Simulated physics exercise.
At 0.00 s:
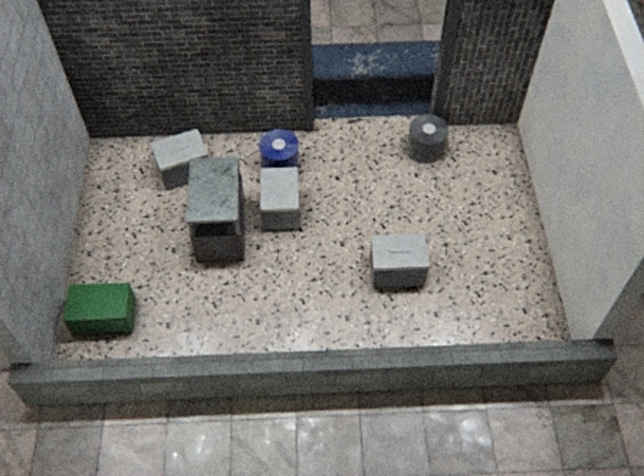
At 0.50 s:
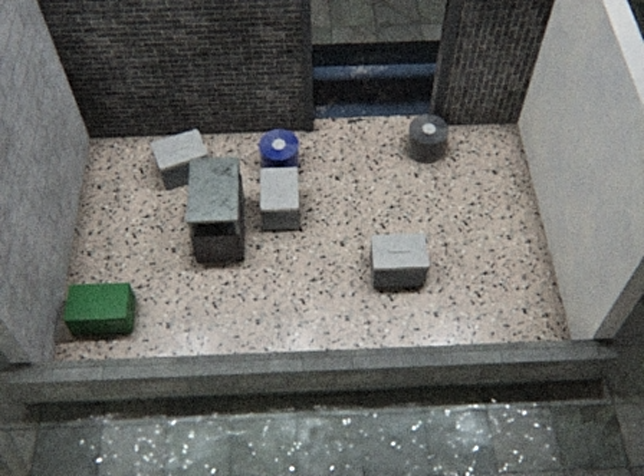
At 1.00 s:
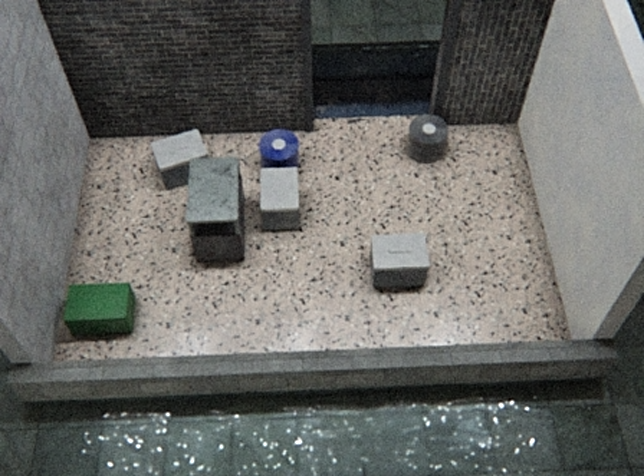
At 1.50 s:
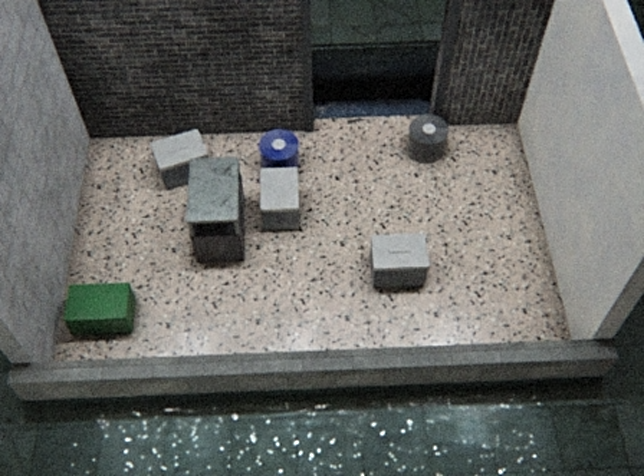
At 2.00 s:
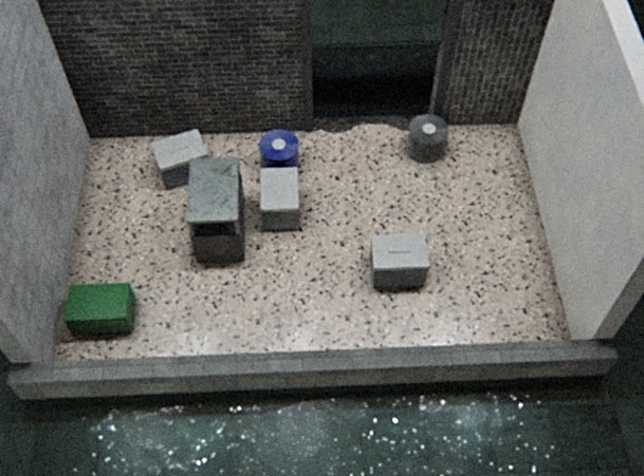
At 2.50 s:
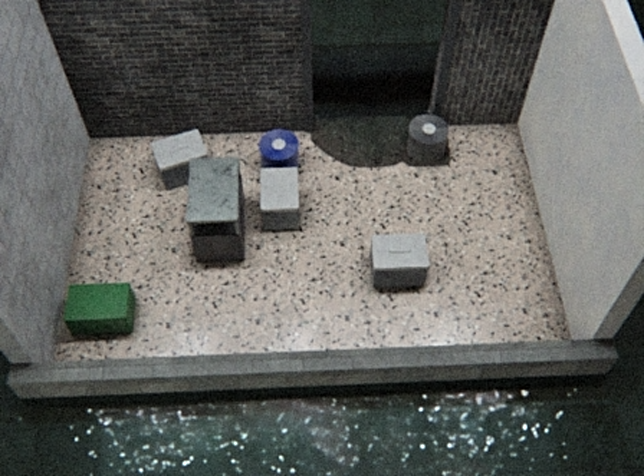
Dark water rising in the street outside a walled store, then spreading through the back doorway onto the floor among unmoving crates.
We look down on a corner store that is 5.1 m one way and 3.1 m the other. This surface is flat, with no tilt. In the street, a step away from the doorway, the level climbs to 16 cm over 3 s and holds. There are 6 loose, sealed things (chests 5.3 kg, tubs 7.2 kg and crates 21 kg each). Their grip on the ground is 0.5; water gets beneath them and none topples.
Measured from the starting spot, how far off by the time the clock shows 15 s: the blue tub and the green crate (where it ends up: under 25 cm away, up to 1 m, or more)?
First the blue tub, which moves somewhat, then the green crate, which goes far off.
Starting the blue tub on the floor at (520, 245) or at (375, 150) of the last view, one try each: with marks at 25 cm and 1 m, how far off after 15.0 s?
Going in order, it gets a small push and then it gets pushed a long way.
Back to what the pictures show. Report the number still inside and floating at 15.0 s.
6.
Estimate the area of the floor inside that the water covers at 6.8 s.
Wet: Near 11.5 m2.
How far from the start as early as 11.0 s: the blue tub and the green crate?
0 and 60 cm, roughly.
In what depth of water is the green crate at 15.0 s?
11 cm or so.
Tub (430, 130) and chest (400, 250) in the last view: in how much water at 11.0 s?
Some 8 cm at the first, some 12 cm at the second.
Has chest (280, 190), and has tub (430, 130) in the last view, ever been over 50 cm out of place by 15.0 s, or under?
Well, one by one it's lower, then higher.
After 3.5 s the blue tub is near (279, 145), 0.0 m from its start, aground; the green crate is near (97, 301), 0.0 m from its start, aground; 0 afloat.
After 6.8 s the blue tub is near (279, 145), 0.0 m from its start, aground; the green crate is near (97, 301), 0.0 m from its start, aground; 1 afloat.
After 11.0 s the blue tub is near (279, 145), 0.0 m from its start, aground; the green crate is near (99, 245), 0.7 m from its start, aground; 4 afloat.
After 15.0 s the blue tub is near (305, 181), 0.6 m from its start, afloat; the green crate is near (173, 148), 2.0 m from its start, afloat; 6 afloat.
